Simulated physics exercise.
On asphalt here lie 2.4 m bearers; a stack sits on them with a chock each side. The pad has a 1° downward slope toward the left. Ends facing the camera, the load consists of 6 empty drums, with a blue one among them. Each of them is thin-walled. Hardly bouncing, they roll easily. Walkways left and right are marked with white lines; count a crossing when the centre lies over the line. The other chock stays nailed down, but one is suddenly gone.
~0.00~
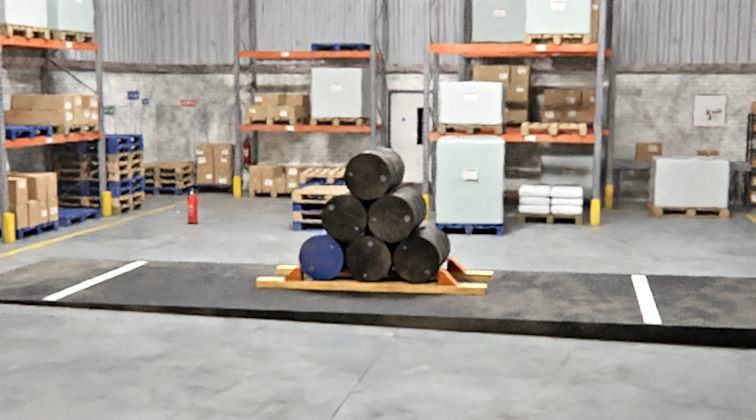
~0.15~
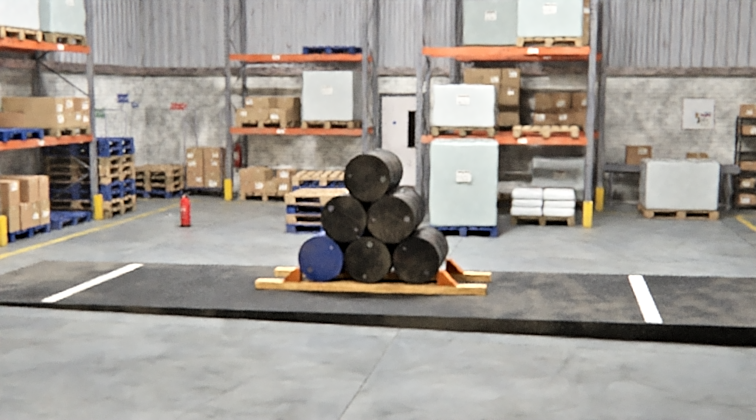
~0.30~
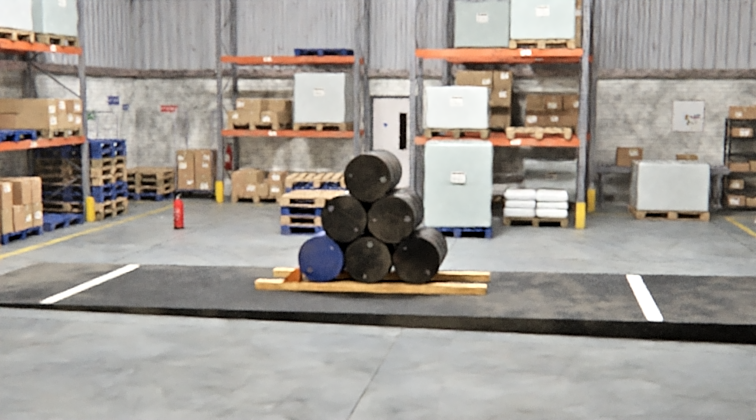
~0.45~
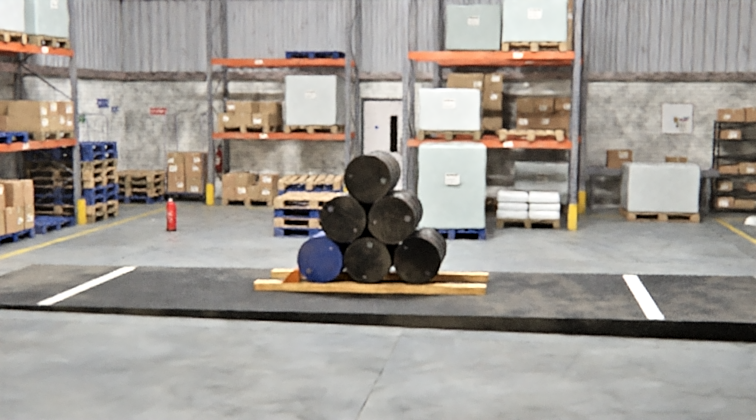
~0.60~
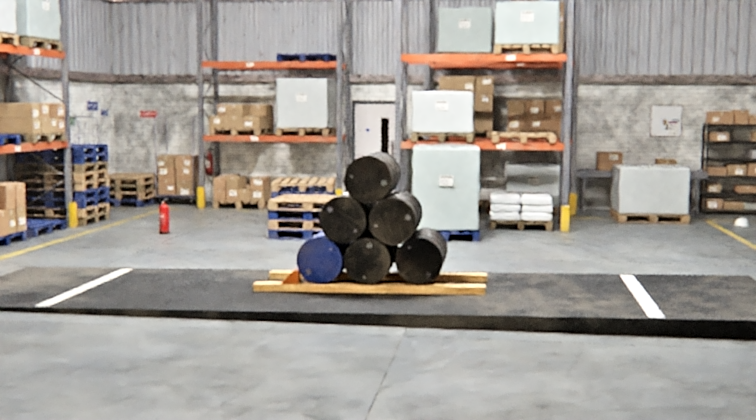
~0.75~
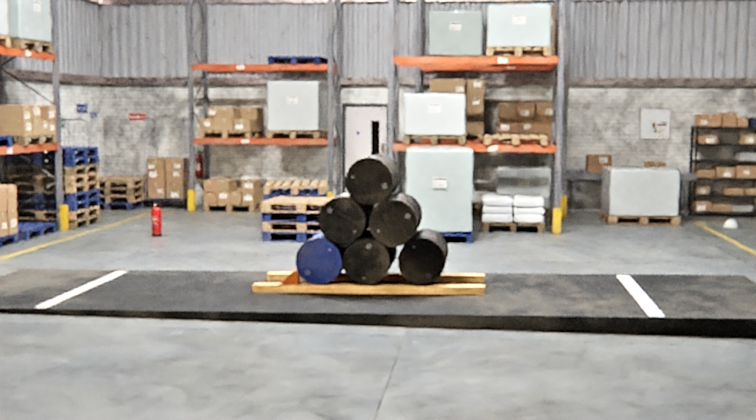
A pyramid of drums, five black and one blue at bottom left, sits on wooden bearers between orange chocks in a warehouse as the view shifts slightly. The right chock is suddenly gone, then the bottom-right drum creeps slightly right, opening a small gap, and the top drum sinks a little.
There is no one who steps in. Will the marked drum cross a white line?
Watch the blue drum: It fails to pass a line.
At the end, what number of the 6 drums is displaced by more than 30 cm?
The answer comes to 3.
By 1.1 s, blue is on the bearers, 70 cm from the bearers' left end; 0 past a line.
Finally (5.7 s), blue is on the bearers, 70 cm from the bearers' left end; 1 past a line.
